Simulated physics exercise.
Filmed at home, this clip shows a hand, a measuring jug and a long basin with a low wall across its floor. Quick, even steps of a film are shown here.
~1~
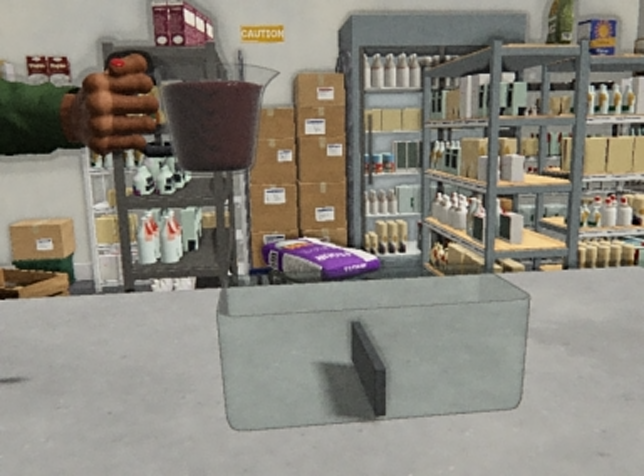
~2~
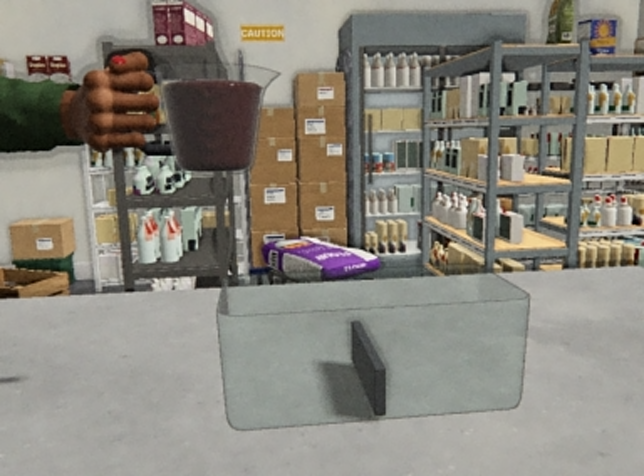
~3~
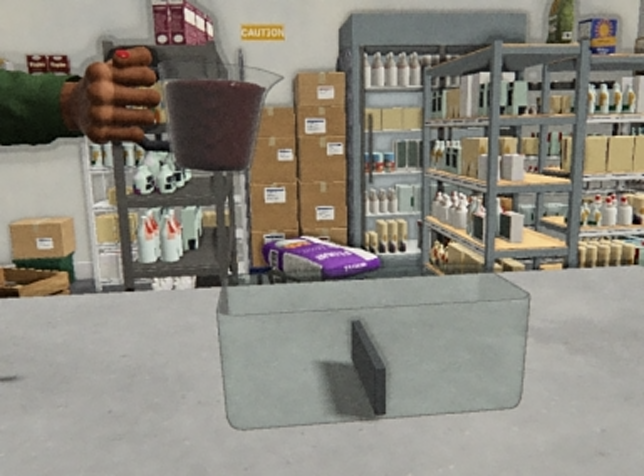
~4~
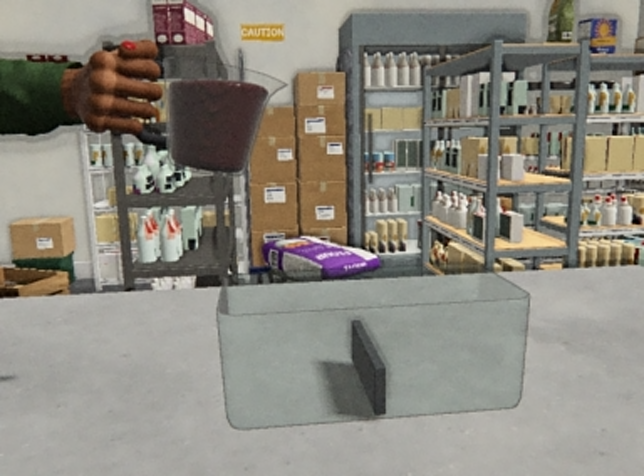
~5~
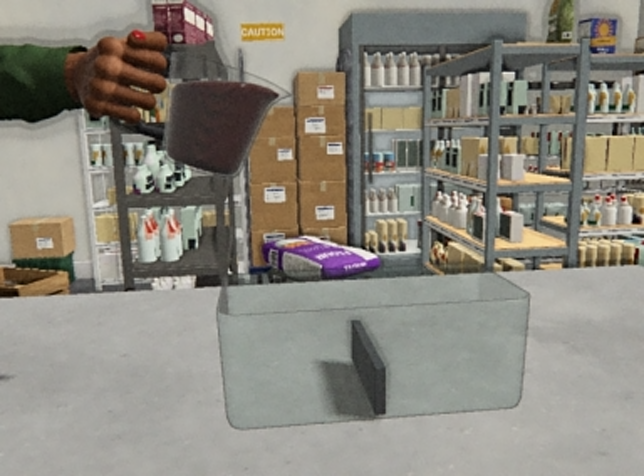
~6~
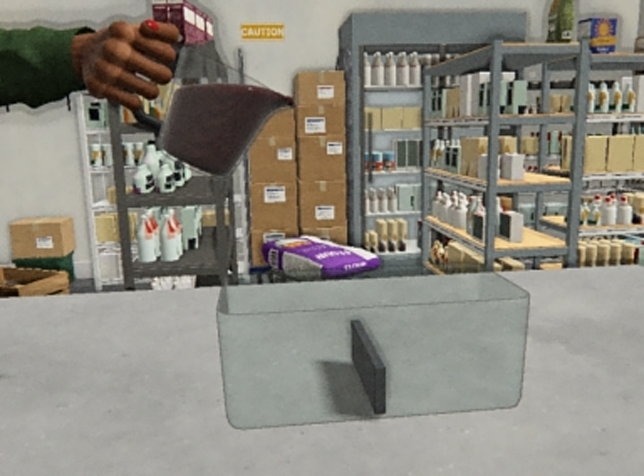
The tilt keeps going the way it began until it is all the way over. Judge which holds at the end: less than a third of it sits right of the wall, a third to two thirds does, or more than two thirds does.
The portion right of the wall will fail to reach one third.
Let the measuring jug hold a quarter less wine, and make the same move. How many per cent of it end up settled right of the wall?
Best guess: Around 0 %.
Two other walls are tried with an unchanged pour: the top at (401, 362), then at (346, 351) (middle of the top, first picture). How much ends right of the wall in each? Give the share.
Roughly 15 % and then 75 %.
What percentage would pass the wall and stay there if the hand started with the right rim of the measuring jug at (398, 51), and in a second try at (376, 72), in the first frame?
The first gives 75 %, the second 90 %.
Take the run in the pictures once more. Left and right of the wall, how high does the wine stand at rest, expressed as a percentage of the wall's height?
30 per cent left, 10 per cent right.
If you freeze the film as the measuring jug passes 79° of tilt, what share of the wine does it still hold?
I'd put it near 55 %.
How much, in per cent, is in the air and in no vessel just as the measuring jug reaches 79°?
Share in flight: Approx. 30 %.
A moment on, the tilt is 79° and 56 per cent is still to pour, 7 is left of the wall and 6 right of it.
Next, the tilt is 94° and 14 per cent is still to pour, 45 is left of the wall and 19 right of it.
Then the tilt is 94° and 2 per cent is still to pour, 73 is left of the wall and 19 right of it.
Later the tilt is 94° and 0 per cent is still to pour, 77 is left of the wall and 20 right of it.
Finally, 78 per cent lies left of the wall, 20 right of it and 2 outside.
